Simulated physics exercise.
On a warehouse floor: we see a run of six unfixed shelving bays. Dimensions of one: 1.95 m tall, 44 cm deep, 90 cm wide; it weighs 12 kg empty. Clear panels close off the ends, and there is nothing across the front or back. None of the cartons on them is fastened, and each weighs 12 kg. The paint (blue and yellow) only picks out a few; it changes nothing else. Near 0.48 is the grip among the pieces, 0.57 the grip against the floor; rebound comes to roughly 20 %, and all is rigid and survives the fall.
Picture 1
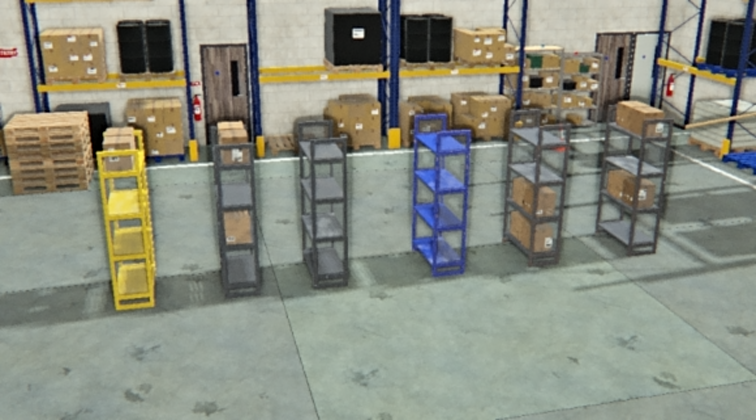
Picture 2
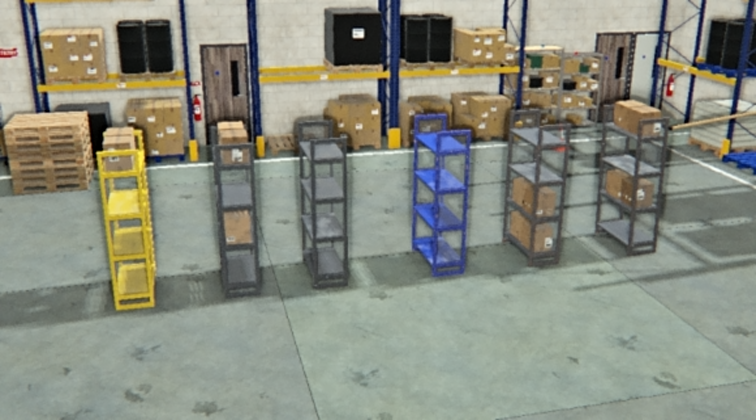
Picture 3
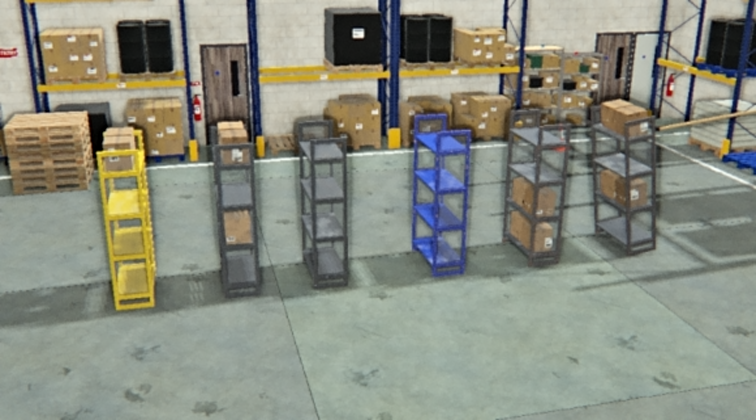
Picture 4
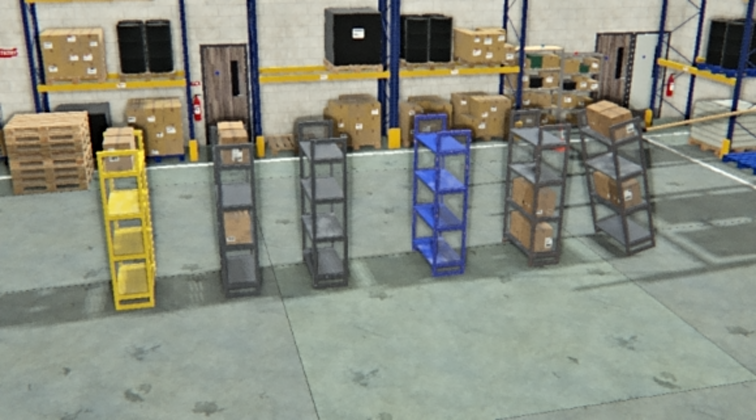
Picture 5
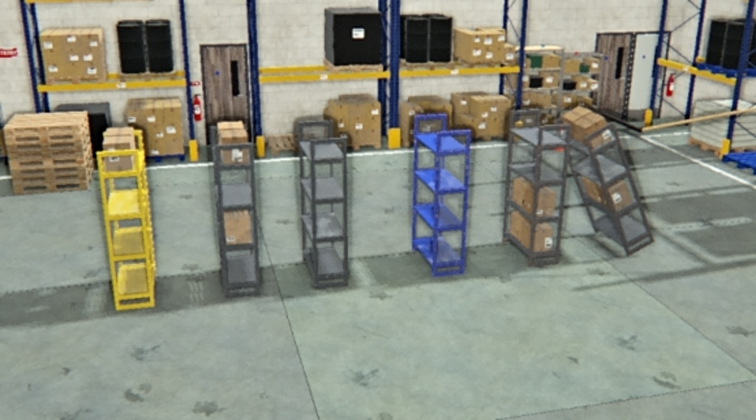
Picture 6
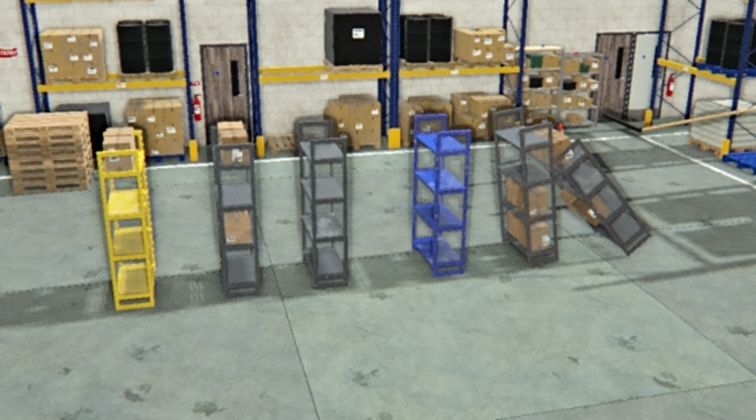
At first, six shelving units, one yellow and one blue among grey ones, stand upright in a row on a warehouse floor. A pole at the right pushes the rightmost unit, which tilts left toward its neighbour. It then leans steeply against that grey unit, which tilts slightly left, while the others stay still.
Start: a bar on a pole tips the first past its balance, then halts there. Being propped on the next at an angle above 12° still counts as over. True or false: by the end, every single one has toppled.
False.
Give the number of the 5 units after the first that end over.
That makes 3 in total.
Then, 0.33 s past the last view, 4 cartons spilt or dropped; 1 of the 5 other units over.
Then, 0.85 s past the last view, 7 cartons spilt or dropped; 2 of the 5 other units over; blue unit 37° from how it stood.
In the end, 8 cartons spilt or dropped; 3 of the 5 other units over; blue unit 60° from how it stood; yellow unit unmoved. Two left standing. From the last view, middles, blue unit near (370, 221), yellow unit near (129, 219).
